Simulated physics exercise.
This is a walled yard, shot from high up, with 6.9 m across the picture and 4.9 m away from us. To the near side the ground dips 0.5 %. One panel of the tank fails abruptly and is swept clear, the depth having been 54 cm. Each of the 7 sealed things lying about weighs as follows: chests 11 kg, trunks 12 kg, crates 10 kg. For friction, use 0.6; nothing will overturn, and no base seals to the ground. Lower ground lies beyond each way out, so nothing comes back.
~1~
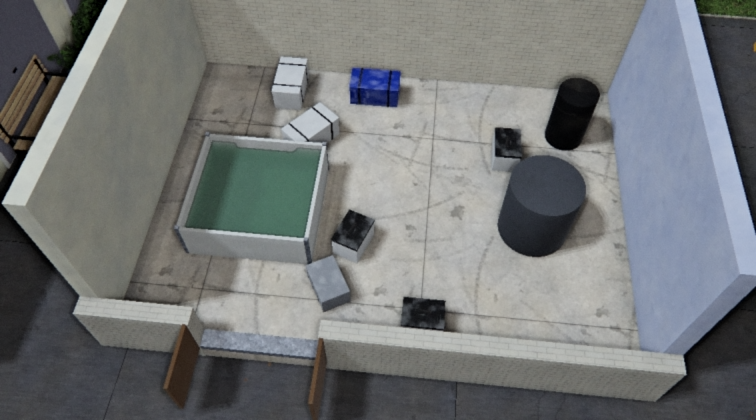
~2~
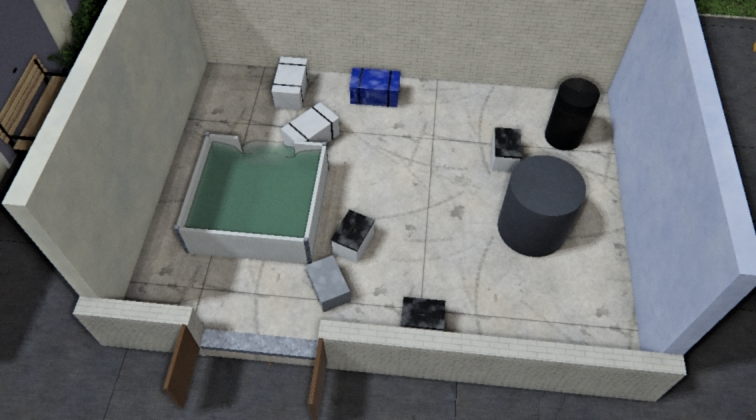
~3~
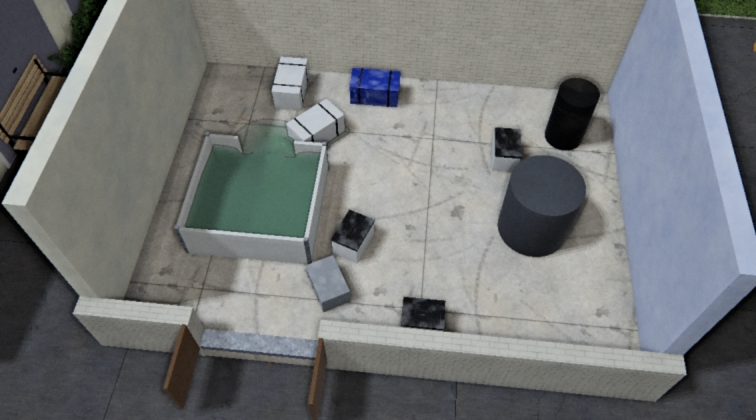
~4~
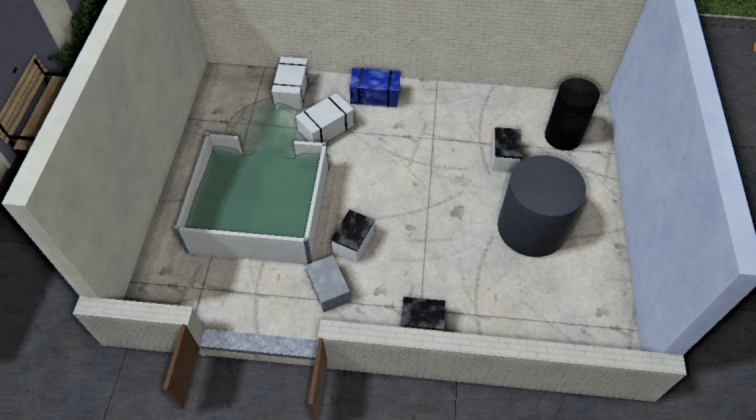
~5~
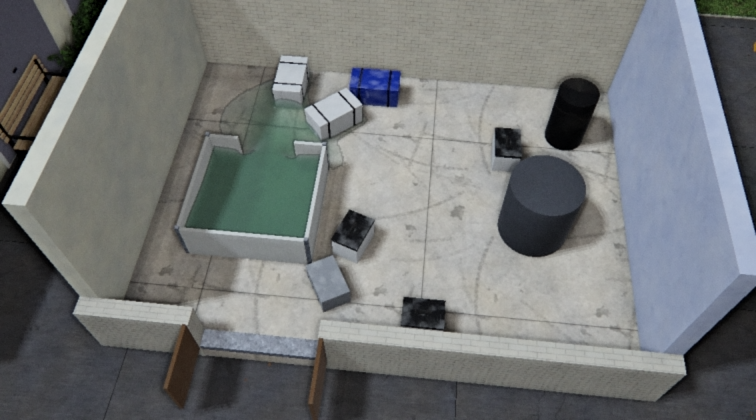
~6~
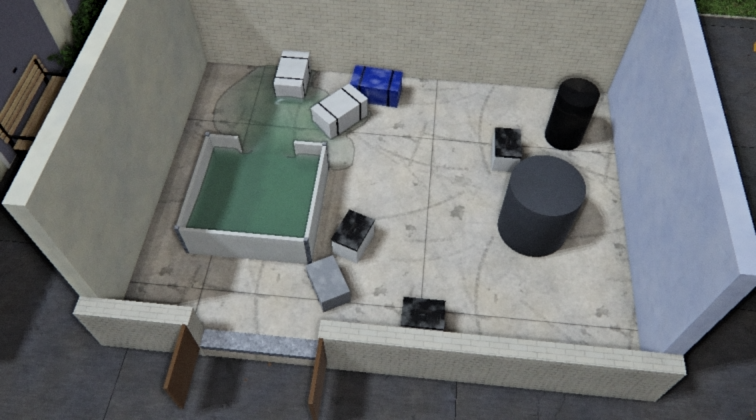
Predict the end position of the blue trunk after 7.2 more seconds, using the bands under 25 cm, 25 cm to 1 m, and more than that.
Washed away.
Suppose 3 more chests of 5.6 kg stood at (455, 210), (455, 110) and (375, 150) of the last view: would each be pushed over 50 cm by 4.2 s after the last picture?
From first to last: Does not reach it, surpasses it, does not reach it.
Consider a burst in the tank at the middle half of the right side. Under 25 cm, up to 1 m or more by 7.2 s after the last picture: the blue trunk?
Result: Blue trunk essentially stationary.
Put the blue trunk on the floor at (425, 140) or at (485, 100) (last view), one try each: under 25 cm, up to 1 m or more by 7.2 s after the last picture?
From the first place it shuffles over a little; from the second it goes well off.
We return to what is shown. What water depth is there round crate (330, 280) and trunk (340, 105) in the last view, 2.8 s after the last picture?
Close to 0 and 3 centimetres.
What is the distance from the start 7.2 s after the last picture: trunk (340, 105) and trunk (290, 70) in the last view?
The first ends 150 cm from its start, the second 300 cm.
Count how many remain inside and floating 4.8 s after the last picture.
I'd say 1 of them.
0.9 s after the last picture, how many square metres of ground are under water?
I'd put it close to 9.5 m2.
Then, 0.9 s after the last picture the blue trunk is near (381, 76), 0.1 m from its start, aground; 0 of 7 are out; 1 afloat.
Then, 2.8 s after the last picture the blue trunk is near (471, 124), 1.8 m from its start, afloat; 0 of 7 are out; 2 afloat.
Then, 4.8 s after the last picture the blue trunk is near (480, 135), 2.0 m from its start, aground; 0 of 7 are out; 1 afloat.
Then, 7.2 s after the last picture the blue trunk is near (498, 149), 2.4 m from its start, afloat; 0 of 7 are out; 2 afloat.
